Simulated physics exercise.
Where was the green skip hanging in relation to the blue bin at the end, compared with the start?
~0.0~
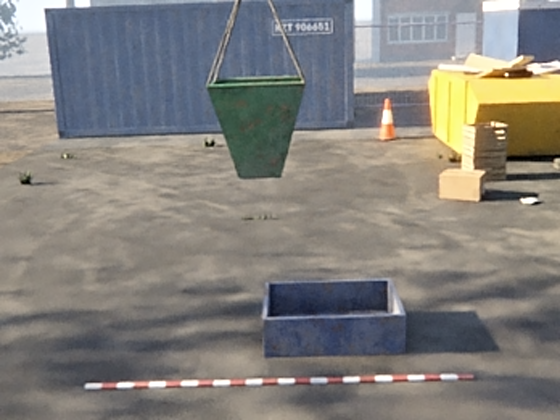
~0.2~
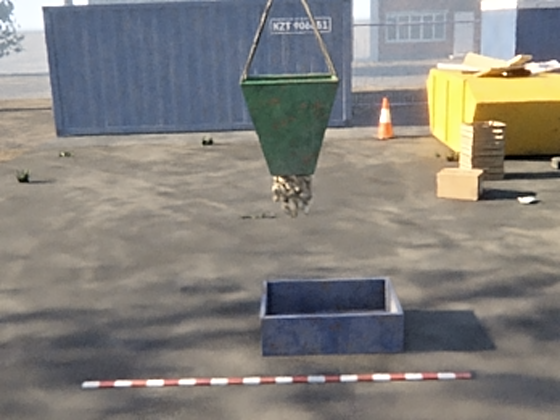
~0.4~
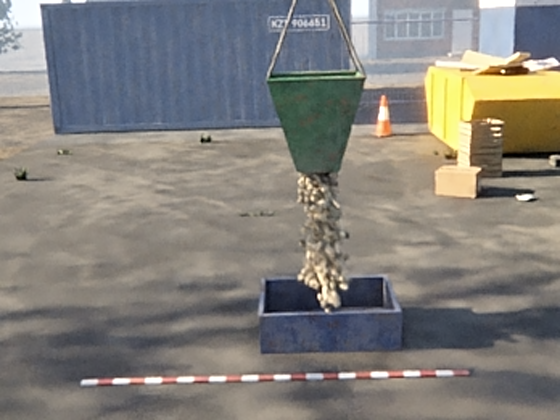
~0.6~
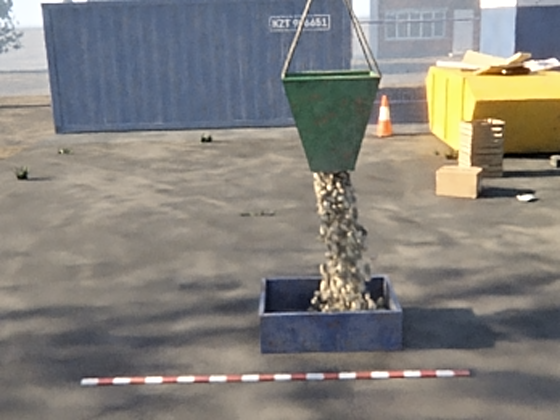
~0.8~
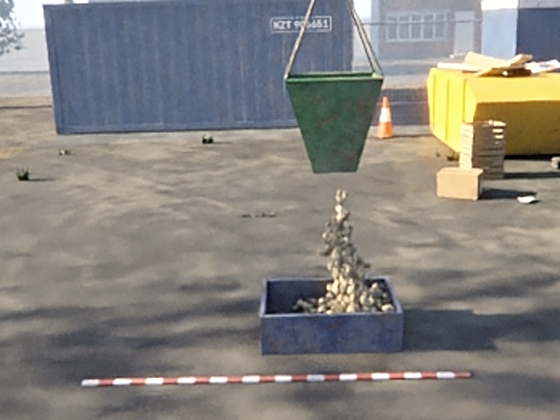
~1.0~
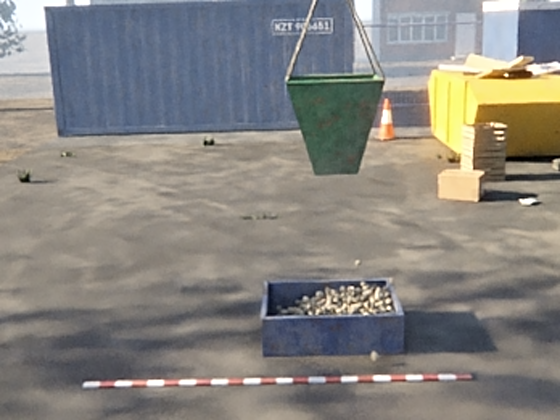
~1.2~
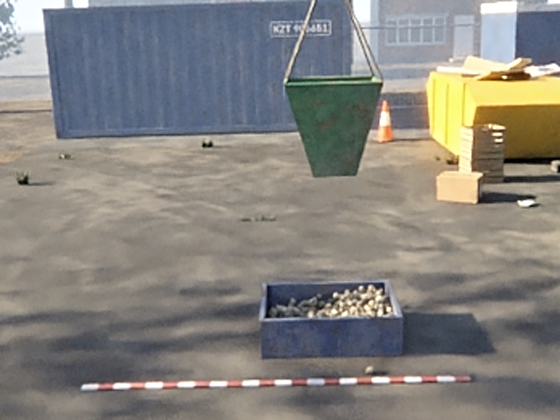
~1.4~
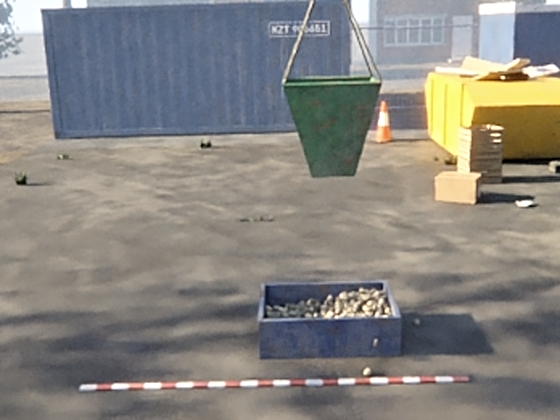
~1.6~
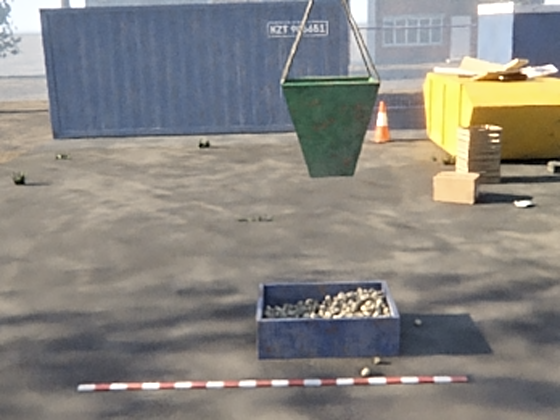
At the start the skip hung up and to the left of the bin. By the end it had moved right and was hanging above the bin.
